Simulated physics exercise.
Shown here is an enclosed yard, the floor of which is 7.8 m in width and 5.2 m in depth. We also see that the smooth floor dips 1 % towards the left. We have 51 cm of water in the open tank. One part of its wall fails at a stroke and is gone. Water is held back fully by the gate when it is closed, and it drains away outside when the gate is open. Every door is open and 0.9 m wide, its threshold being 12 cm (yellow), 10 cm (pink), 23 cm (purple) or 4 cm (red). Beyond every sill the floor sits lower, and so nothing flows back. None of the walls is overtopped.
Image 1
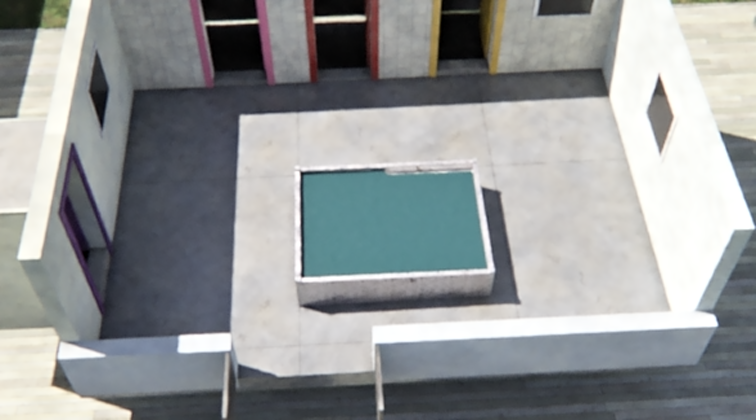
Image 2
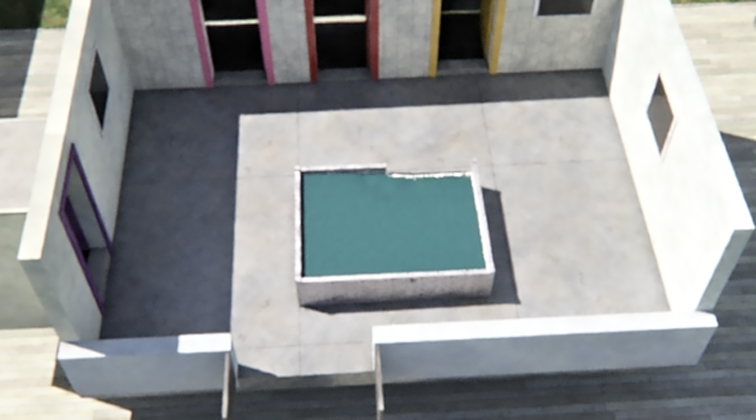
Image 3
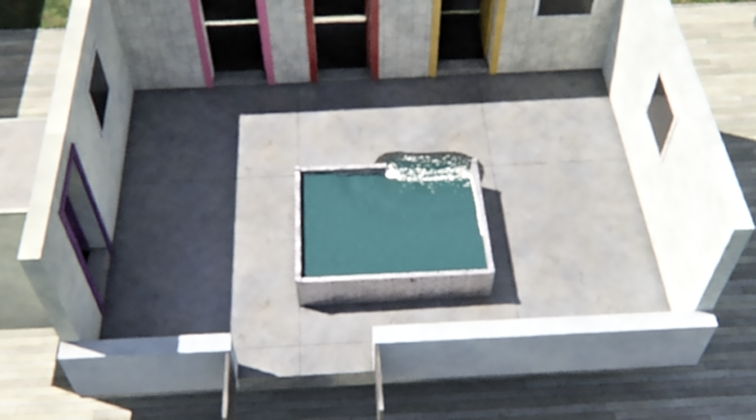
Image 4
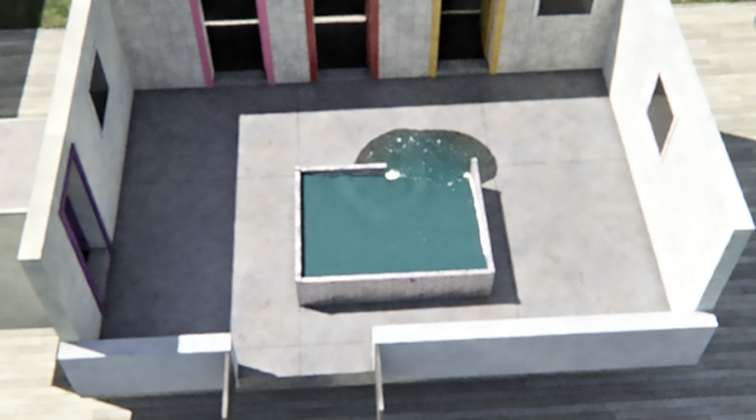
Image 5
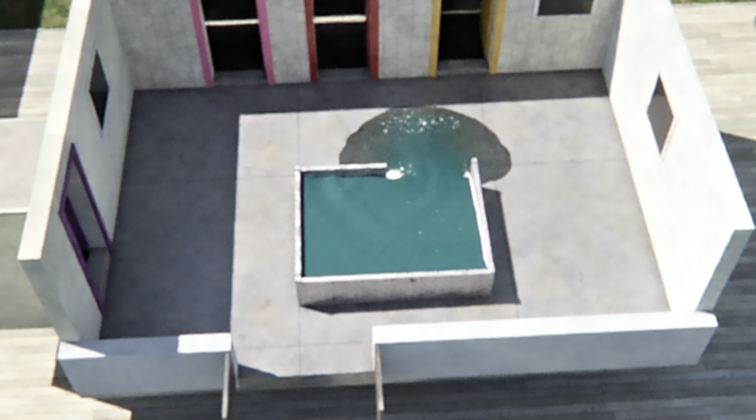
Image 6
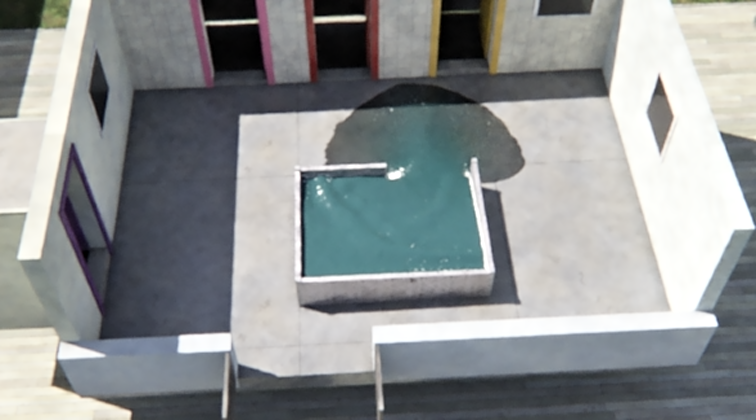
At first, a low walled tank of still, blue-green water sits in an enclosed yard with pale walls and pink, red and yellow doorways at the back. Part of its far wall disappears, and water splashes through the gap, spreading across the floor in a widening dark, rounded pool towards the doorways.
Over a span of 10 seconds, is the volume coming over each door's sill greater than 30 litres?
One by one: At the yellow door the amount let in will top the limit; at the pink door the amount let in will fall short of the limit; at the purple door the amount let in will fall short of the limit; at the red door the amount let in will top the limit.
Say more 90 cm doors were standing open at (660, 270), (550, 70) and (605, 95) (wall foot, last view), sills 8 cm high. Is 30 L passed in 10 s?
Less, more, more.
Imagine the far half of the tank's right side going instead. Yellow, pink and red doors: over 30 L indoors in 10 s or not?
At yellow the amount is beneath the mark, at pink it is beneath the mark, and at red it is beneath the mark.
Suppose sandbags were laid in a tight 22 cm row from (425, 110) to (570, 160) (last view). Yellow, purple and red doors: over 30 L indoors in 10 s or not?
Doors: Yellow stays under / purple stays under / red exceeds.
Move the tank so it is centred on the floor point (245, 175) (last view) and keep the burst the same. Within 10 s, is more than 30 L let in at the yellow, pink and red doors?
Checking each door against the limit: Yellow does not exceed it, pink tops it, red tops it.
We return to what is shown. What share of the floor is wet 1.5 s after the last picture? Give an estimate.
25 %.
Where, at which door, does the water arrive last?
Purple.
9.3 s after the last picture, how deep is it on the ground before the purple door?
The depth there is near 4.0 cm.
Then, 0.7 s after the last picture water covers 20 % of the floor and is deepest (30 cm) near (451, 184); yellow door 24 cm at the sill, 6 L in, pink door not reached, purple door not reached, red door 11 cm at the sill, 5 L in.
Then, 1.5 s after the last picture water covers 25 % of the floor and is deepest (28 cm) near (416, 85); yellow door 26 cm at the sill, 51 L in, pink door 3 cm at the sill, 0 L in, purple door not reached, red door 14 cm at the sill, 43 L in.
Then, 2.8 s after the last picture water covers 40 % of the floor and is deepest (25 cm) near (596, 69); yellow door 20 cm at the sill, 117 L in, pink door 5 cm at the sill, 0 L in, purple door not reached, red door 12 cm at the sill, 98 L in.
Then, 5.3 s after the last picture water covers 70 % of the floor and is deepest (14 cm) near (135, 91); yellow door 12 cm at the sill, 144 L in, pink door 5 cm at the sill, 0 L in, purple door 3 cm at the sill, 0 L in, red door 9 cm at the sill, 160 L in.
Then, 9.3 s after the last picture water covers 90 % of the floor and is deepest (11 cm) near (135, 91); yellow door 7 cm at the sill, 145 L in, pink door 3 cm at the sill, 0 L in, purple door 4 cm at the sill, 0 L in, red door 6 cm at the sill, 191 L in.
